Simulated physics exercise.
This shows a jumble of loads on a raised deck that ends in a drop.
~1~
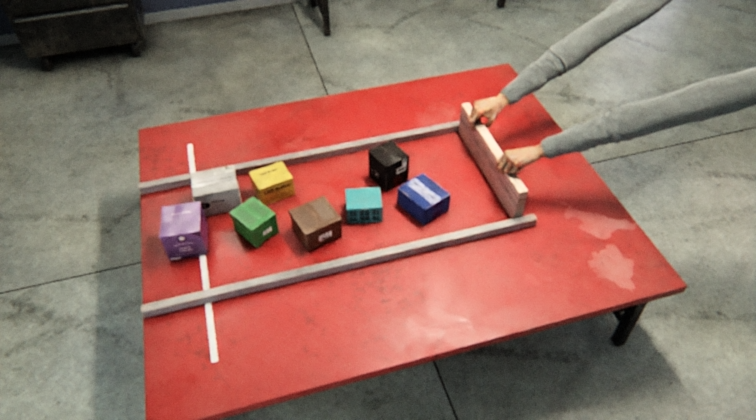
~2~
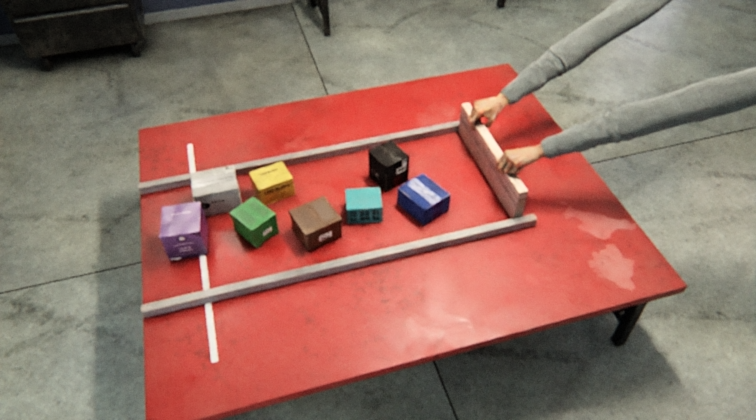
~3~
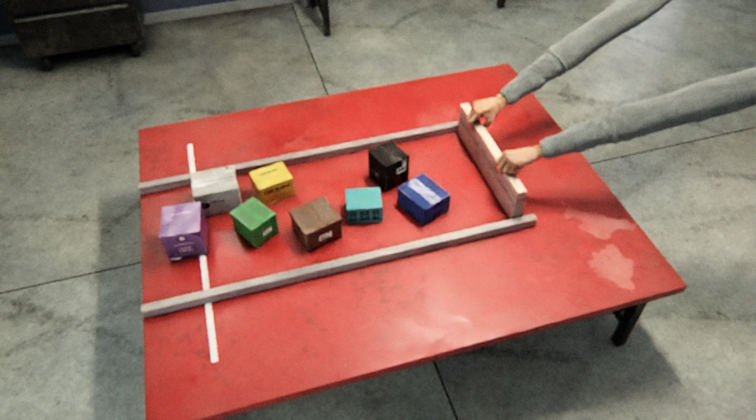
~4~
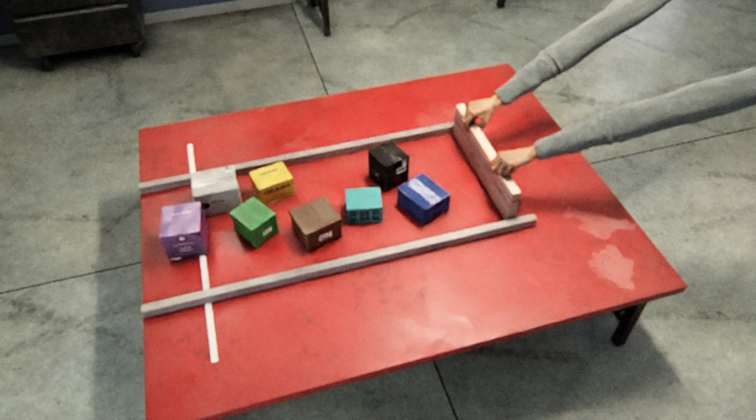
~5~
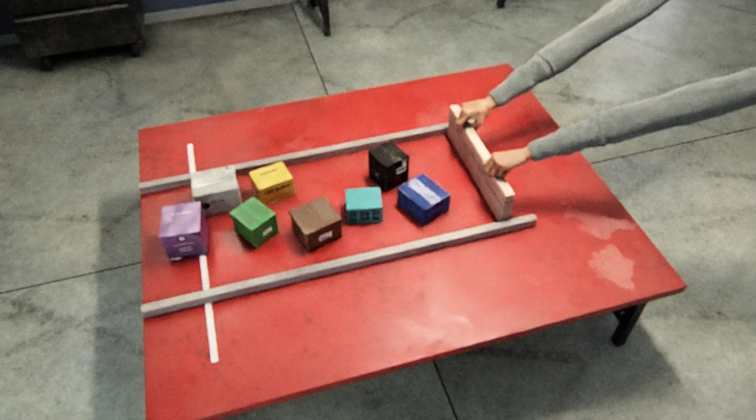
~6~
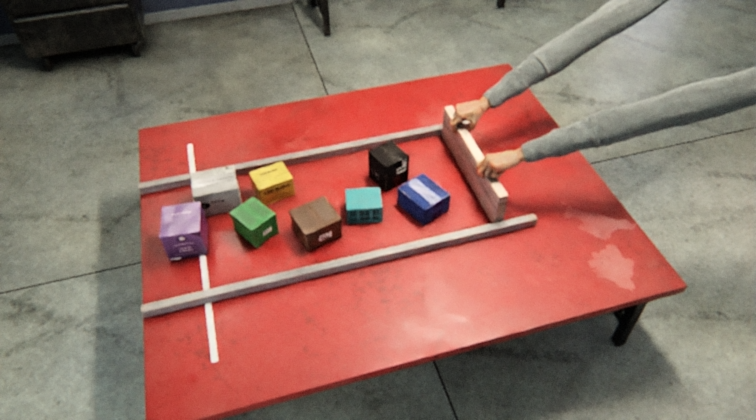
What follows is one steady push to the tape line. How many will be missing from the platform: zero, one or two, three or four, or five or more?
As it turns out, the number that fall off is three or four.
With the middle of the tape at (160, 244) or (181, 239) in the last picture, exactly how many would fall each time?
Down on the ground: 7 and 6.
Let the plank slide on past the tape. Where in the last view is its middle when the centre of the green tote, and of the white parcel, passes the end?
About (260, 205), and (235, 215) for the other.
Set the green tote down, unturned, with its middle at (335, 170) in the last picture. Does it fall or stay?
The green tote is kept.
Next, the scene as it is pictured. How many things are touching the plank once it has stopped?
It touches 2.
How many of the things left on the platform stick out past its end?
The number is 2.
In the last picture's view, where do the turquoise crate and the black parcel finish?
The turquoise crate at (141, 257), the black parcel at (178, 206).
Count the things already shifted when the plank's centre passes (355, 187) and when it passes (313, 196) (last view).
At the one place 5, at the other 7.
A little later, none off yet; purple box at rest near (185, 231); white parcel at rest near (217, 191); green tote shifted a little near (239, 224).
When it is over, the number that fall off is three or four; down, brown tote, green tote, white parcel and purple box.
